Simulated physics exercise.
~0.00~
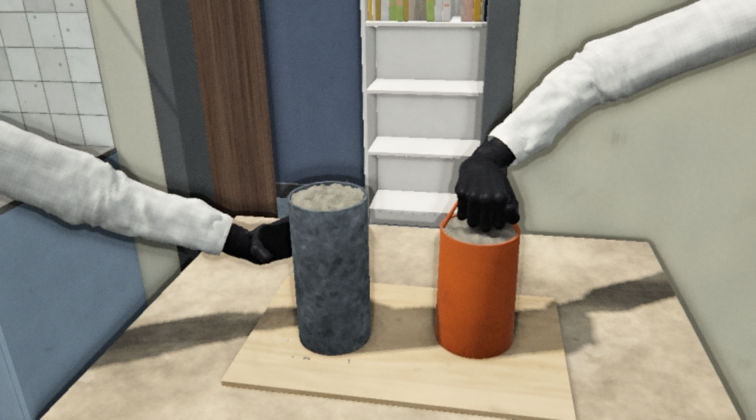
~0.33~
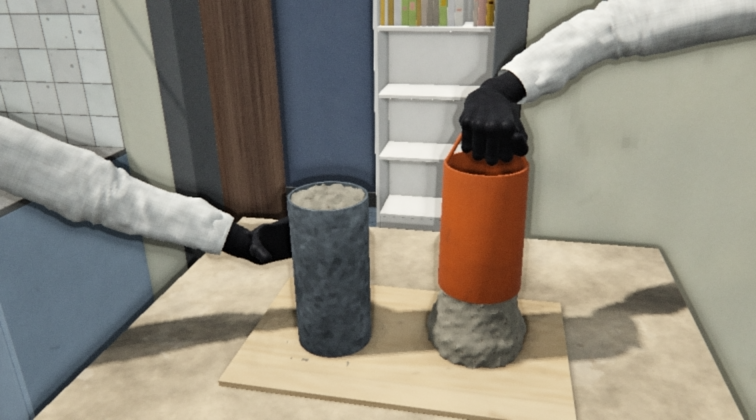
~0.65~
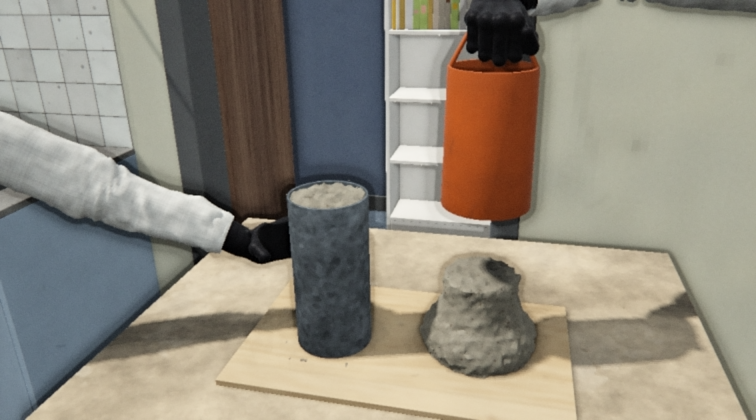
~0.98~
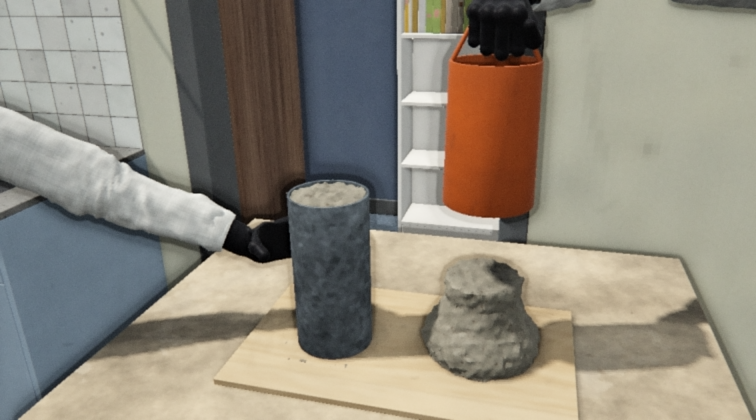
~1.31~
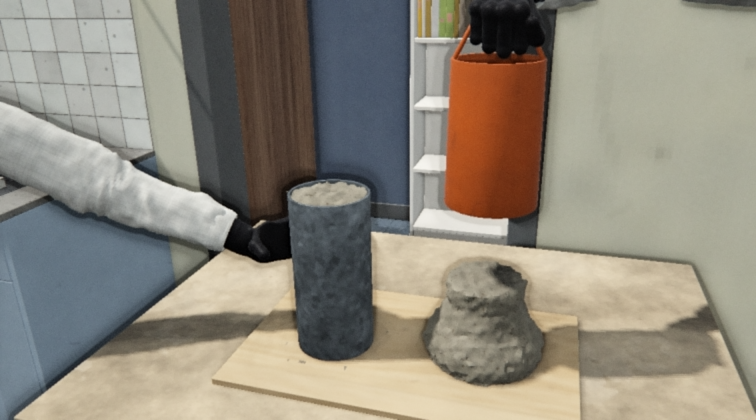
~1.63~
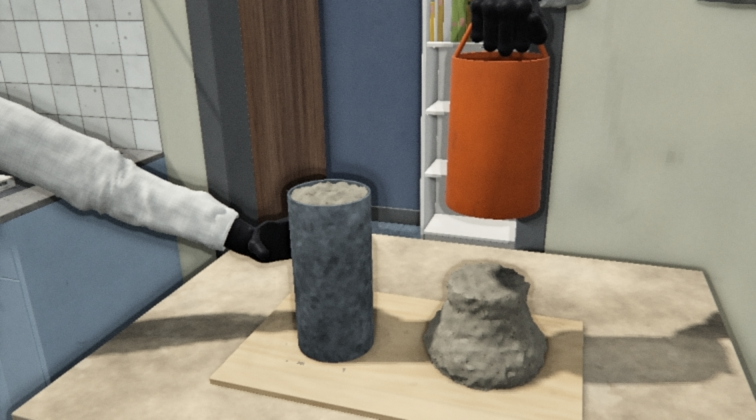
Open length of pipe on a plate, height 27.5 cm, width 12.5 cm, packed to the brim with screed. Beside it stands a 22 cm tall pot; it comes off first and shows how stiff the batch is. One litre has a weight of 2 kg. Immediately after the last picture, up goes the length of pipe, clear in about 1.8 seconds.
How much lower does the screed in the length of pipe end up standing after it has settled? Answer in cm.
It ends up roughly 10 cm lower.
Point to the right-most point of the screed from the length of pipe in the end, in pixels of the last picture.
(397, 342), roughly.
After 2.1 s, the length of pipe is up 6.9 cm; the screed has come down 2.1 cm to 25 cm and is 15 cm wide.
After 2.5 s, the length of pipe is up 16 cm; the screed has come down 9.9 cm to 18 cm and is 21 cm wide.
After 3.0 s, the length of pipe is up 28 cm; the screed has come down 10 cm to 17 cm and is 21 cm wide.
After 3.5 s, the length of pipe is clear; the screed has come down 10 cm to 17 cm and is 21 cm wide.
After 4.1 s, at rest, the length of pipe is clear; the screed has come down 10 cm to 17 cm and is 21 cm wide.
